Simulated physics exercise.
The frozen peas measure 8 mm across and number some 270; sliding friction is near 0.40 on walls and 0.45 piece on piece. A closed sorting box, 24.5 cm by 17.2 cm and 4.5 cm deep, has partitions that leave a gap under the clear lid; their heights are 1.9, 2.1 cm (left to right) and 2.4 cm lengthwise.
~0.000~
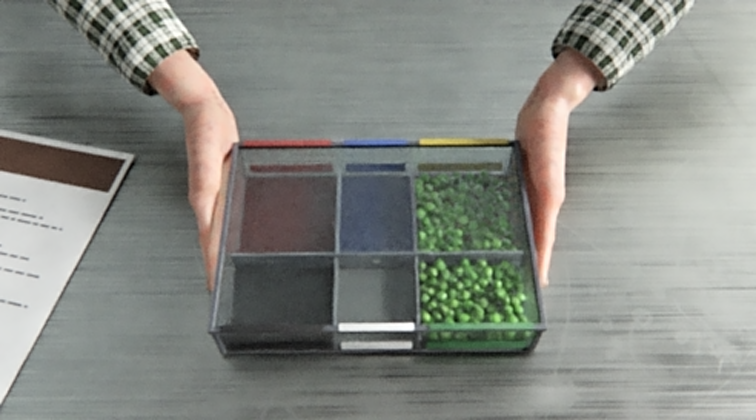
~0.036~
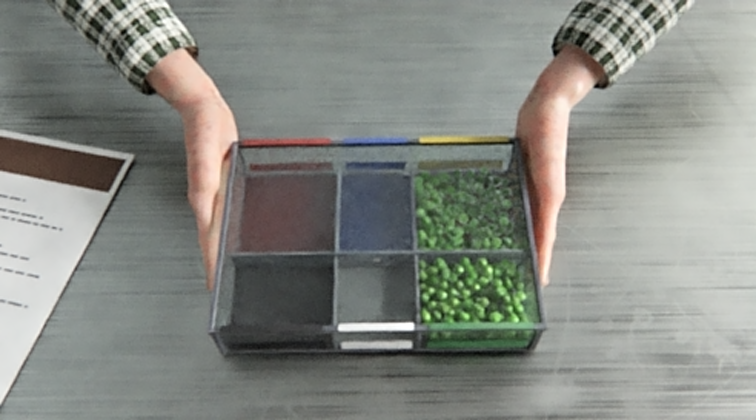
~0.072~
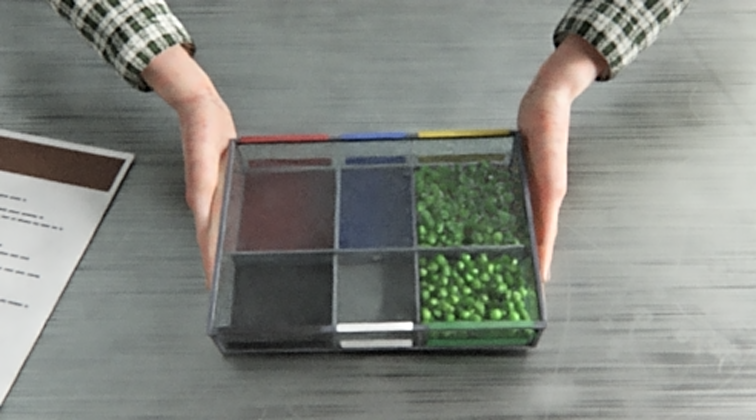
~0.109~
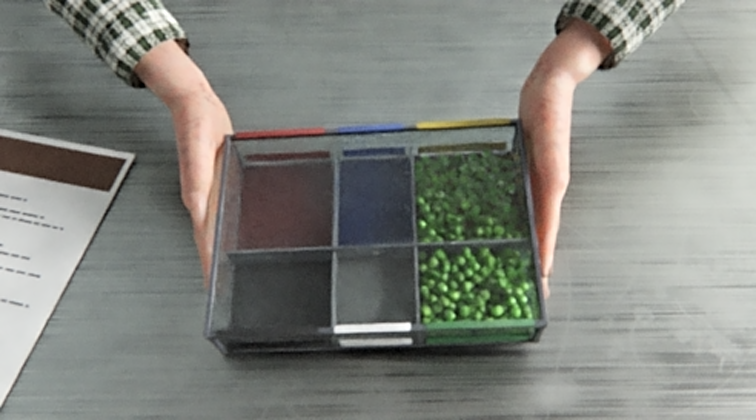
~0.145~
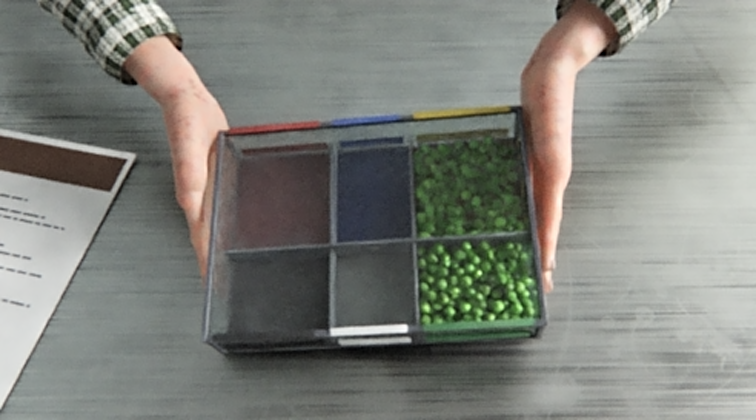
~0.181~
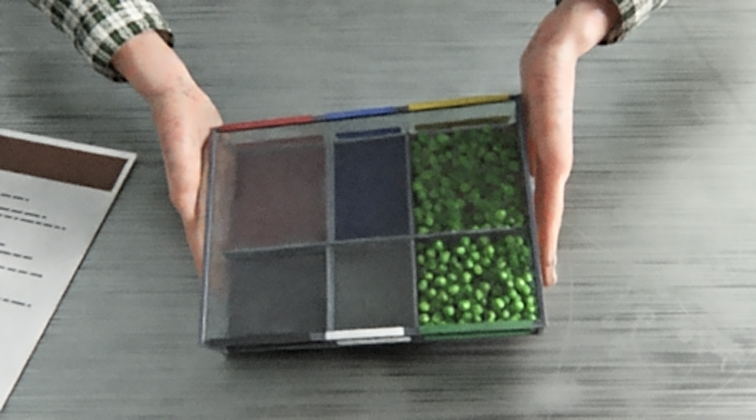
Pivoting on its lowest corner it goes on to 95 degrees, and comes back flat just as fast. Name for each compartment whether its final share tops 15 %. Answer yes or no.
Red: No, blue: No, green: Yes, yellow: No, white: Yes, black: Yes.
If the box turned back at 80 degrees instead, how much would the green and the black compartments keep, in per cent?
In that case green 35; black 30.
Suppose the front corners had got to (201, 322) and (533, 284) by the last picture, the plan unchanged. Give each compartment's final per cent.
Red 70, blue 0, green 0, yellow 0, white 0, black 25.
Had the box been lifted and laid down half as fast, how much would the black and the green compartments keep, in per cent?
Then: Black 55, green 20.
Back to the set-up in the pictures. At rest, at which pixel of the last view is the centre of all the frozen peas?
Around (353, 323).
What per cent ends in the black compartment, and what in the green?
Black 45, green 25.
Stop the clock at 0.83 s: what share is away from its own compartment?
About 25 per cent.
After 0.83 s, tilt 95 degrees; blue 5 %, green 45 %, yellow 30 %, white 10 %, black 5 %.
After 1.27 s, tilt 41 degrees; green 25 %, white 30 %, black 45 %.
After 1.78 s, tilt 0 degrees; green 25 %, white 30 %, black 45 %.
By 2.6 s all is still; red 0 %, blue 0 %, green 25 %, yellow 0 %, white 30 %, black 45 %.
